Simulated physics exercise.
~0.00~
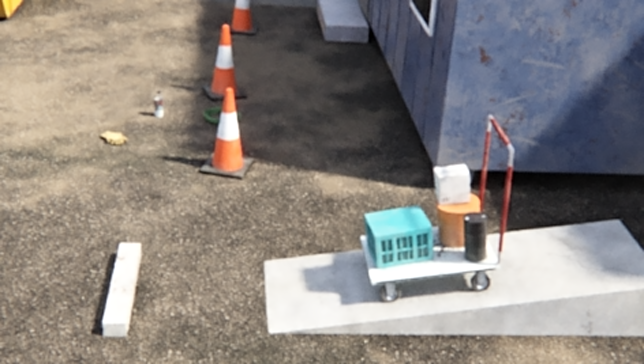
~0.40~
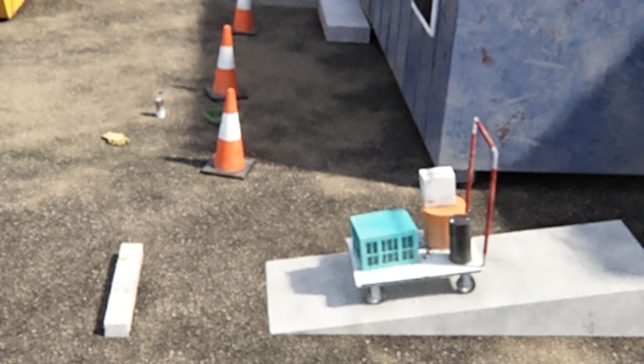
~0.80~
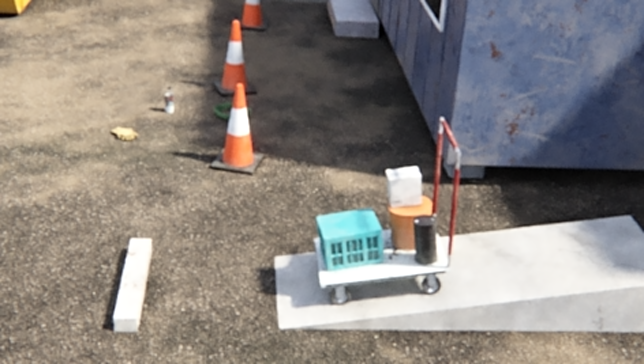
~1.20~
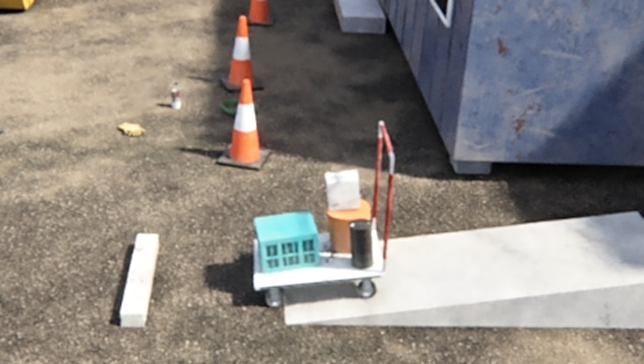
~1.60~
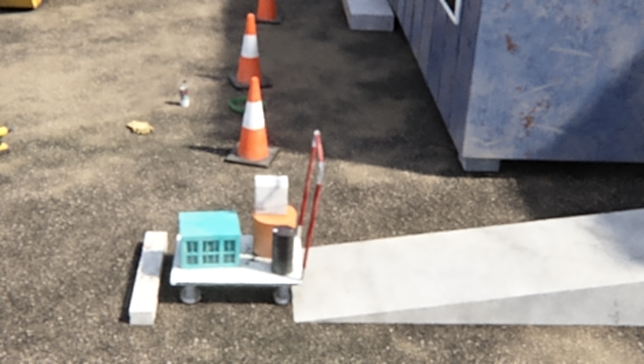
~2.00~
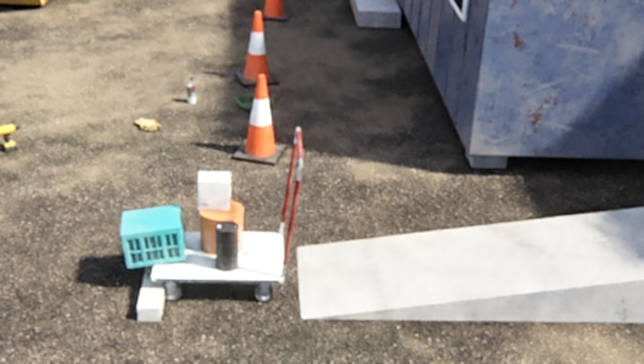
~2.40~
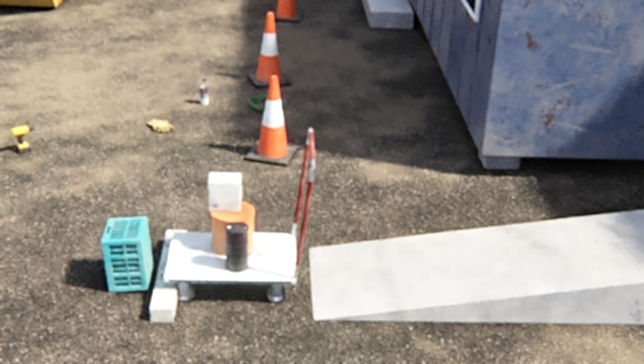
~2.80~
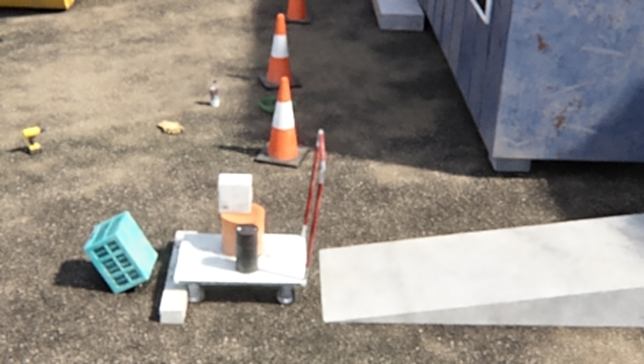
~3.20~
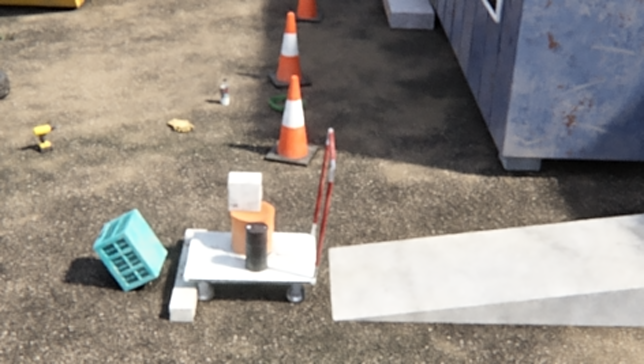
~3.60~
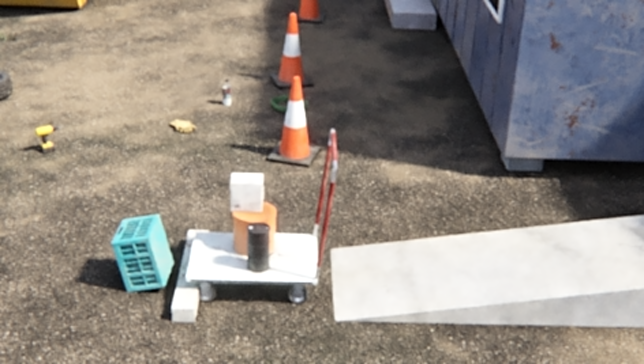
A large, weathered blue container stands at the upper right of a sunlit gravel yard seen from above, with orange and white cones in a line beside it. Below, a white trolley with a red handle sits on a pale ramp, carrying a turquoise crate, an orange pail with a white parcel on top, and a black canister. The trolley rolls down leftward onto the flat ground and stops abruptly at a pale kerb. The crate slides off the front, drops beyond the kerb, tips and rocks back, ending on its side. The pail, parcel and canister stay upright on the deck.
